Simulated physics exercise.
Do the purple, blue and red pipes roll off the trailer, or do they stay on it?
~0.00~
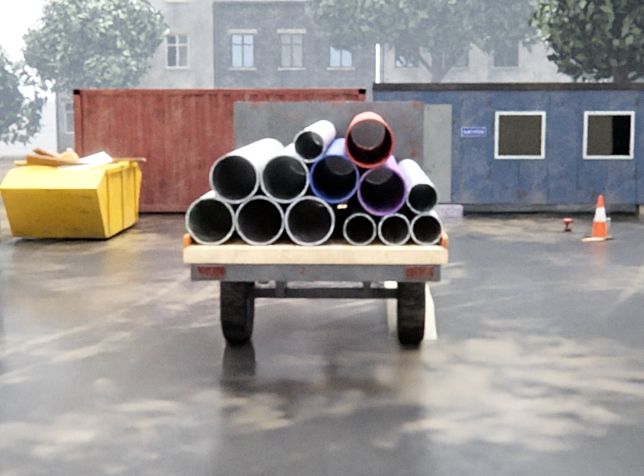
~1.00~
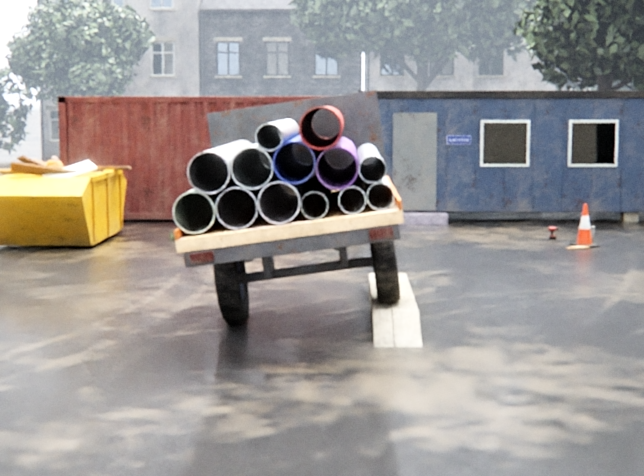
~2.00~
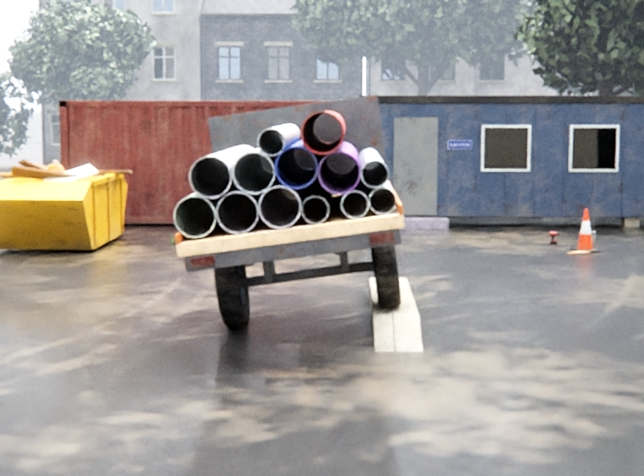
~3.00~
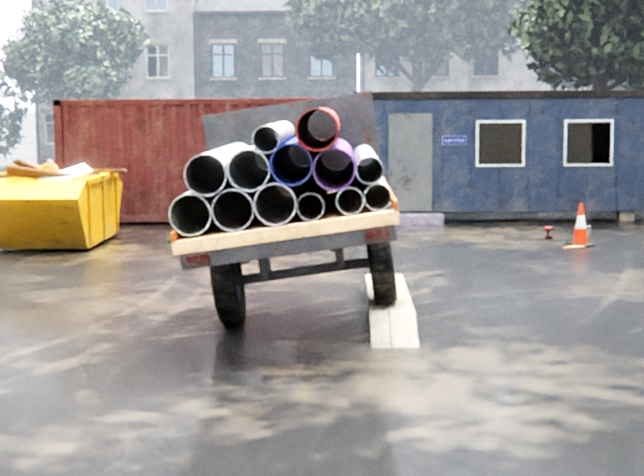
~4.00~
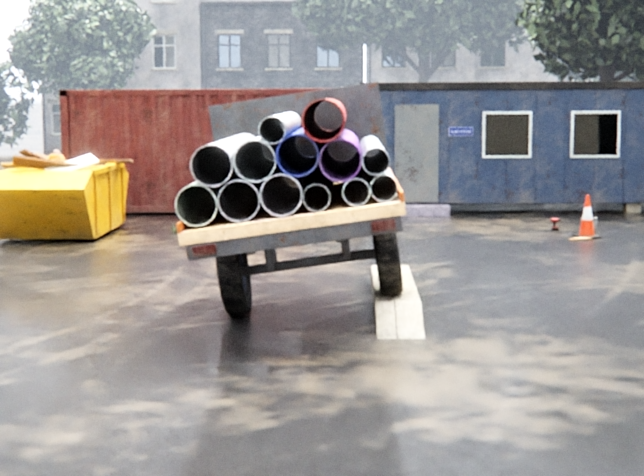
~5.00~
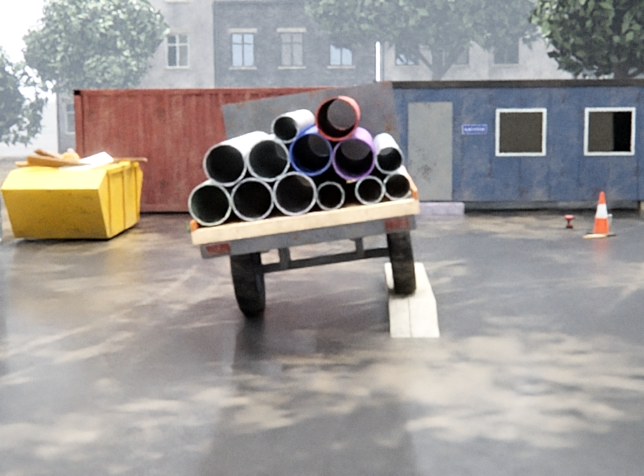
The purple, blue and red pipes all stay on the trailer, still resting on top of other pipes.
A trailer stacked with pipes tilts as one wheel climbs a ramp, and the load stays aboard.
